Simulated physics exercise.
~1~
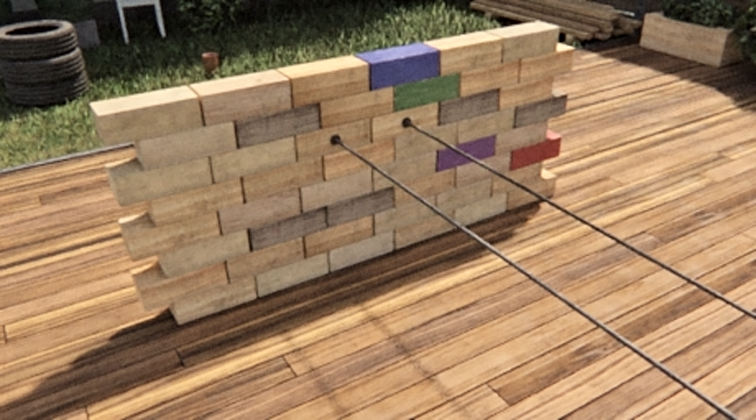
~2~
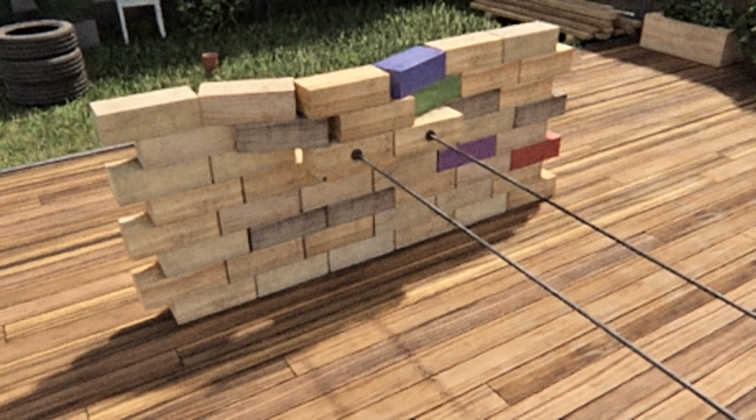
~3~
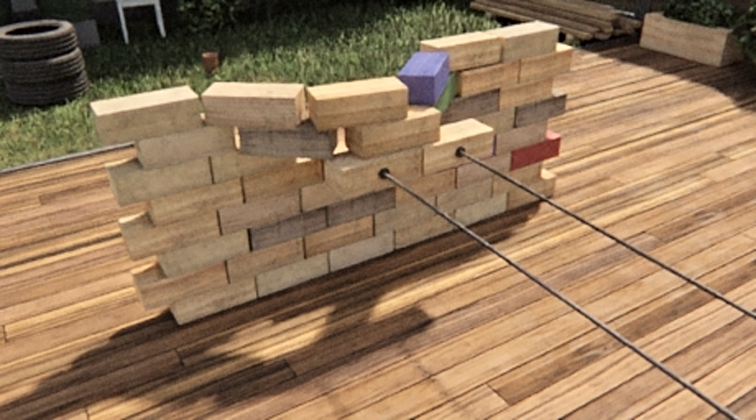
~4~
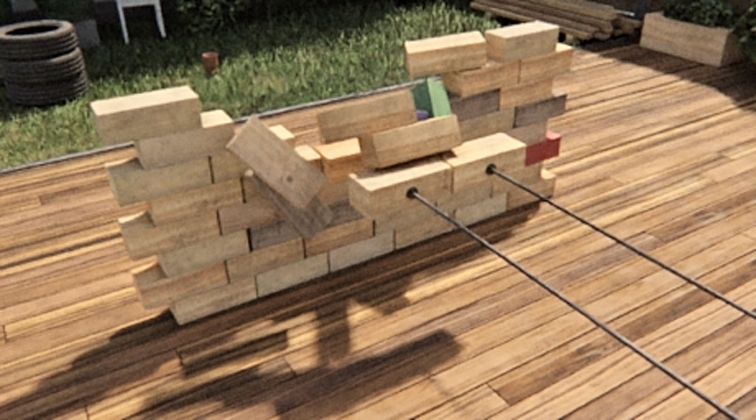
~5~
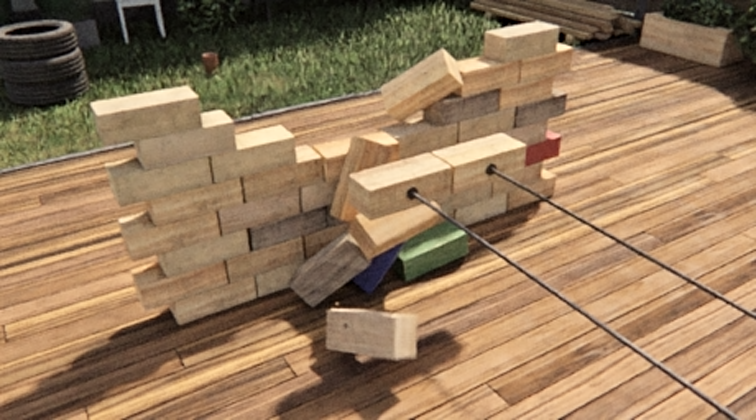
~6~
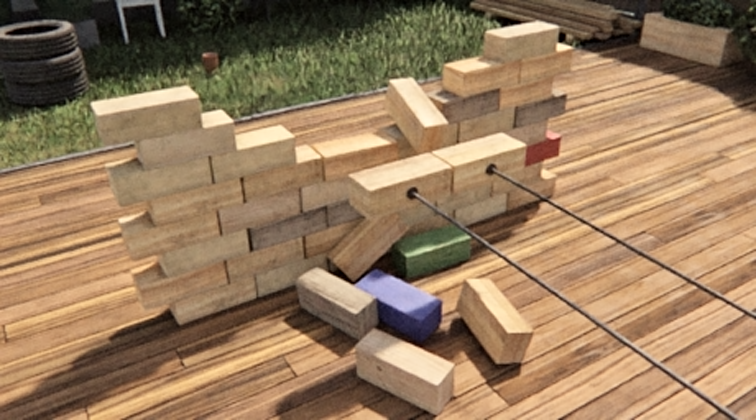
Backyard deck with two rods drawing neighbouring blocks out of a timber wall, blue and green blocks tumbling down in front.
